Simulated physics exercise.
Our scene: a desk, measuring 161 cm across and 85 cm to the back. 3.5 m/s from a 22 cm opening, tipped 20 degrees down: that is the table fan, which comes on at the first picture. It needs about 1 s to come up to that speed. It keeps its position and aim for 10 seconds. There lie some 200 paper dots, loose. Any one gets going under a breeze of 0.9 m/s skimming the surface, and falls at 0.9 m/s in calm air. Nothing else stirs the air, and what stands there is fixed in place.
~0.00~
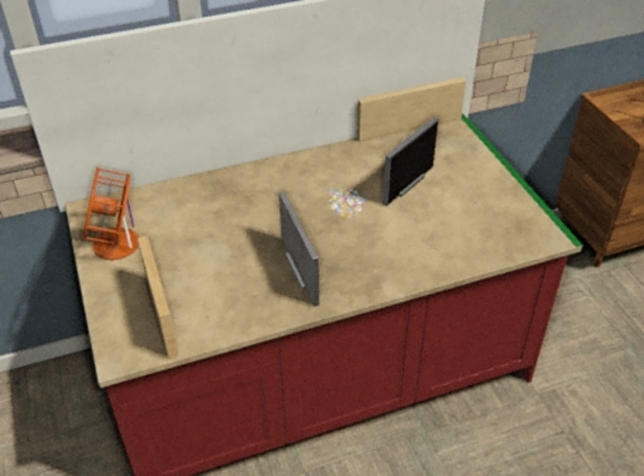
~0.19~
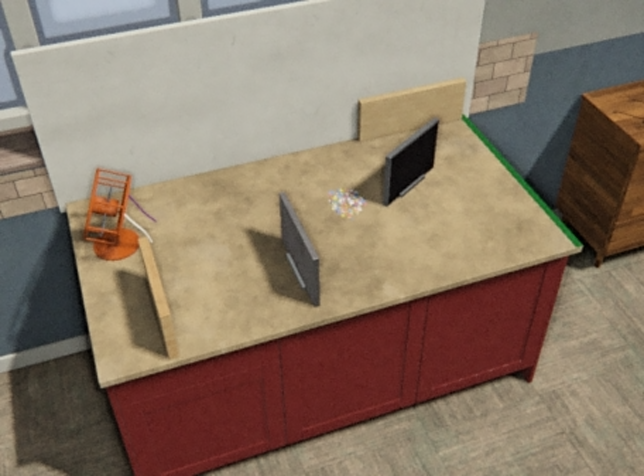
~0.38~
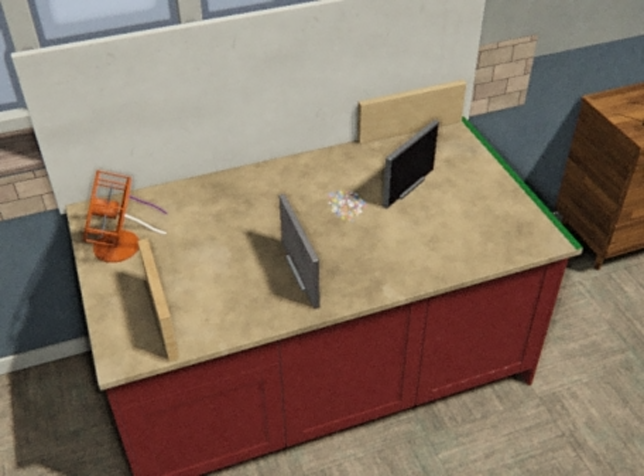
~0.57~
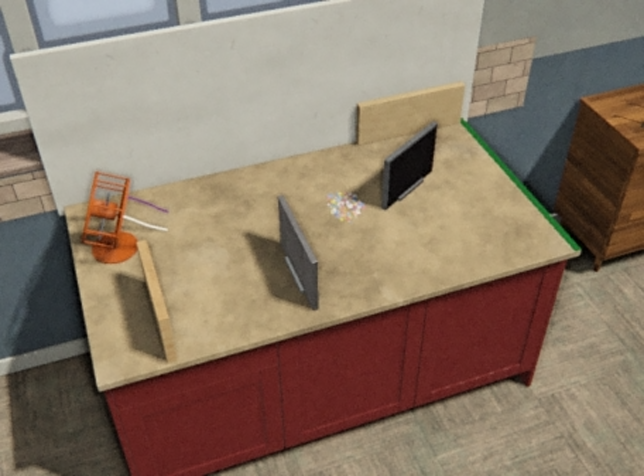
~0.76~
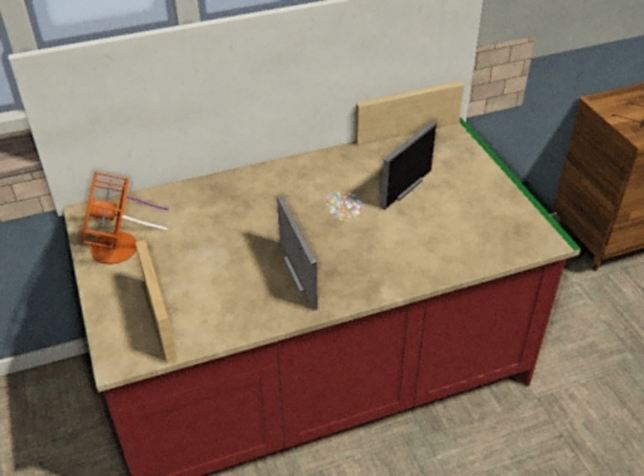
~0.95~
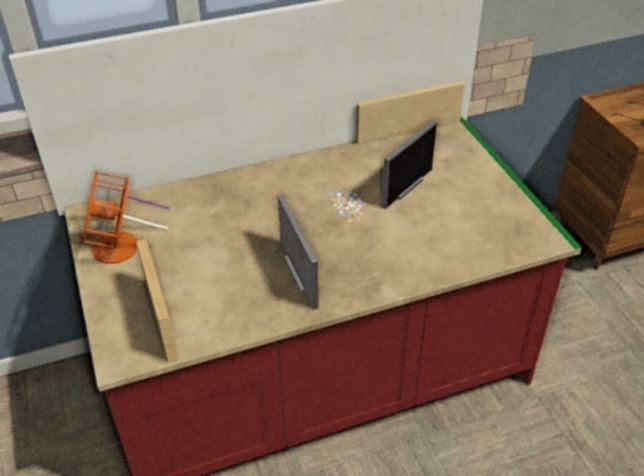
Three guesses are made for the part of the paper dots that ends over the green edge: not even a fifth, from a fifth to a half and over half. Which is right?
I'm guessing the proportion over that edge is a majority.
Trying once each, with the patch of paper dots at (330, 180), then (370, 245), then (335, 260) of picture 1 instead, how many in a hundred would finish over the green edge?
First try 100 %, second 0 %, third 1 %.
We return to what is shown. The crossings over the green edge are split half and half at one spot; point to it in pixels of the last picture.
At roughly pixel (487, 144).
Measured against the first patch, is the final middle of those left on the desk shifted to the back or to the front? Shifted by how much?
The middle ends up nearer the front end, around 45 cm off.
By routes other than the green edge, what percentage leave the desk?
Around 5 % of them.
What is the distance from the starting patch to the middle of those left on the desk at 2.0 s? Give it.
Measured offset: Approx. 60 cm.
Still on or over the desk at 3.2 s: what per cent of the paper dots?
Close to 30 in a hundred are still there.
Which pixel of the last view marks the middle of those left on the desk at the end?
Look somewhere near (530, 248).
After 2.0 s, 54 % are over the green edge; the middle of those still in play is near (519, 248); 69 % have settled or left.
After 3.2 s, 62 % are over the green edge; the middle of those still in play is near (530, 248); 94 % have settled or left.
After 5.5 s, 64 % are over the green edge; the middle of those still in play is near (530, 248); 98 % have settled or left.
After 10.0 s, at the end, 64 % are over the green edge; the middle of those still in play is near (530, 248).
